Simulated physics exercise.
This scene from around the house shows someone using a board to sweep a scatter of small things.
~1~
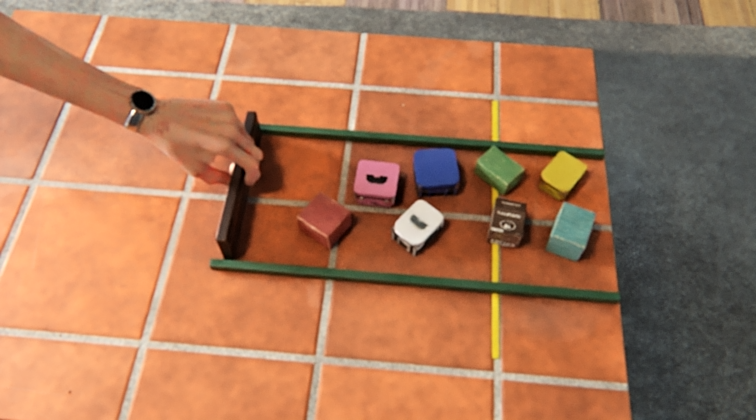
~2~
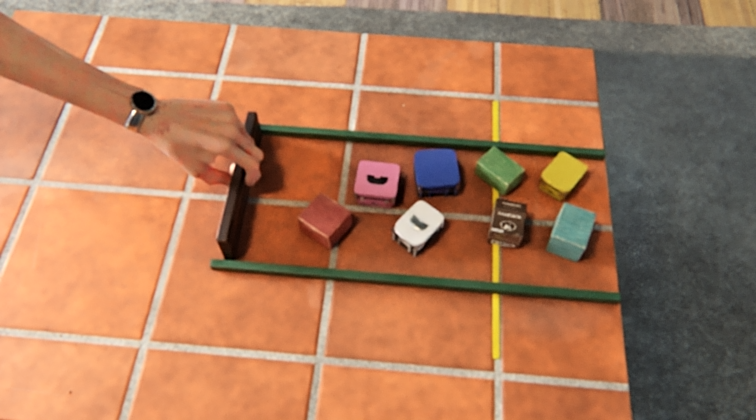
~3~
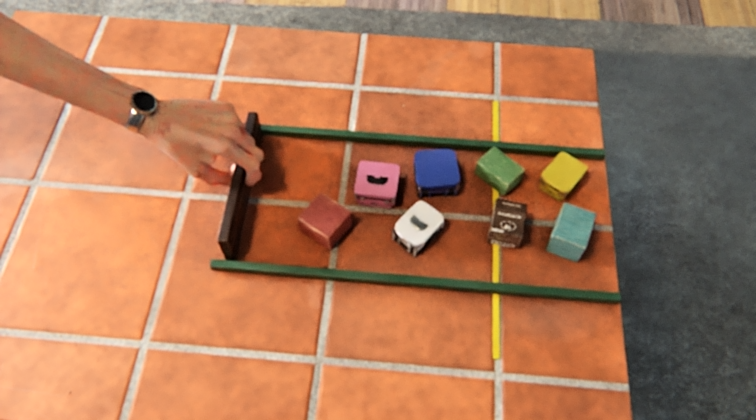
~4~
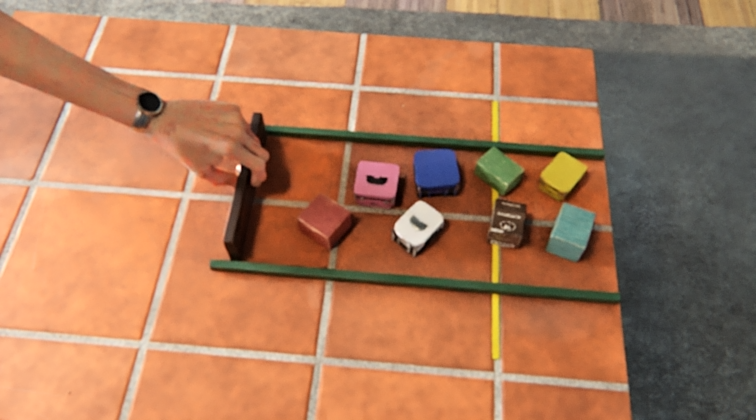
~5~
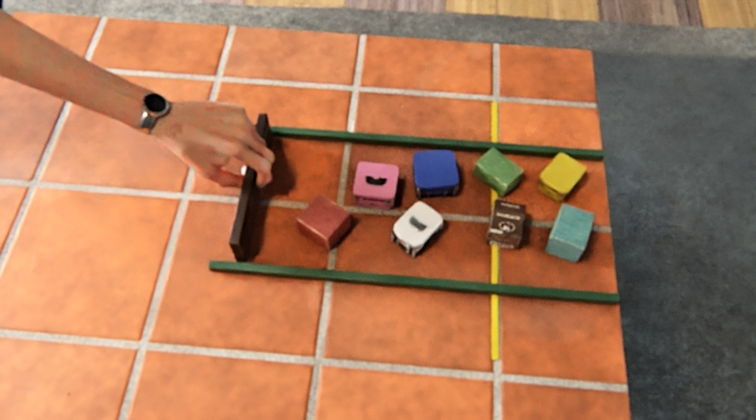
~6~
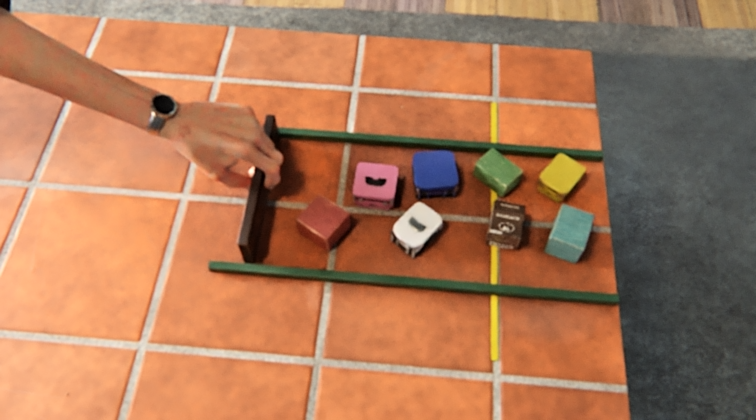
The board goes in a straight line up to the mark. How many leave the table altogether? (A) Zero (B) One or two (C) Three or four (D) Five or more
Option B: One or two.
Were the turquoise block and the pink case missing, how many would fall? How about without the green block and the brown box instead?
The answer is 0 and then 0.
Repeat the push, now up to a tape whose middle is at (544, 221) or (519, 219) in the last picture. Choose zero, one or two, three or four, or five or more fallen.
With the tape at the first place the answer is 3 or 4, and at the second place it's either three or four.
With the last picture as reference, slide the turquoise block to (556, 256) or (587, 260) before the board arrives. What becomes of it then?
At the first place it rests in place, and at the second it rests in place.
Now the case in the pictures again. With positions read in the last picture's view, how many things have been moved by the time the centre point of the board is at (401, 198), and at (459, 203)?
By then 5, and 8.
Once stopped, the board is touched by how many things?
2.
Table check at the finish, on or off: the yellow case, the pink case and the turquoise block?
One by one: The yellow case lands below; the pink case remains in place; the turquoise block lands below.
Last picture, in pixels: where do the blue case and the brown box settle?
First at (554, 178); second at (586, 233).
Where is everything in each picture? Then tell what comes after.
In the first frame, turquoise block (570, 232); yellow case (562, 177); brown box (507, 223); board (241, 183); tape (495, 215).
In the second frame, yellow case (562, 177); green block (499, 171).
In the third frame, brown box (507, 223); red block (325, 221).
In the fourth frame, turquoise block (570, 232); blue case (435, 174).
In the fifth frame, yellow case (561, 178); board (253, 186).
In the sixth frame, turquoise block (569, 234); yellow case (560, 179); brown box (506, 225); board (261, 187); tape (494, 217).
Soon after, none off yet; turquoise block at rest near (569, 234); yellow case at rest near (560, 179); brown box at rest near (506, 225).
Then, none off yet; turquoise block at rest near (569, 234); yellow case moving near (566, 178); brown box moving near (515, 225).
At rest, the number that fall off is one or two; fallen, yellow case and turquoise block.
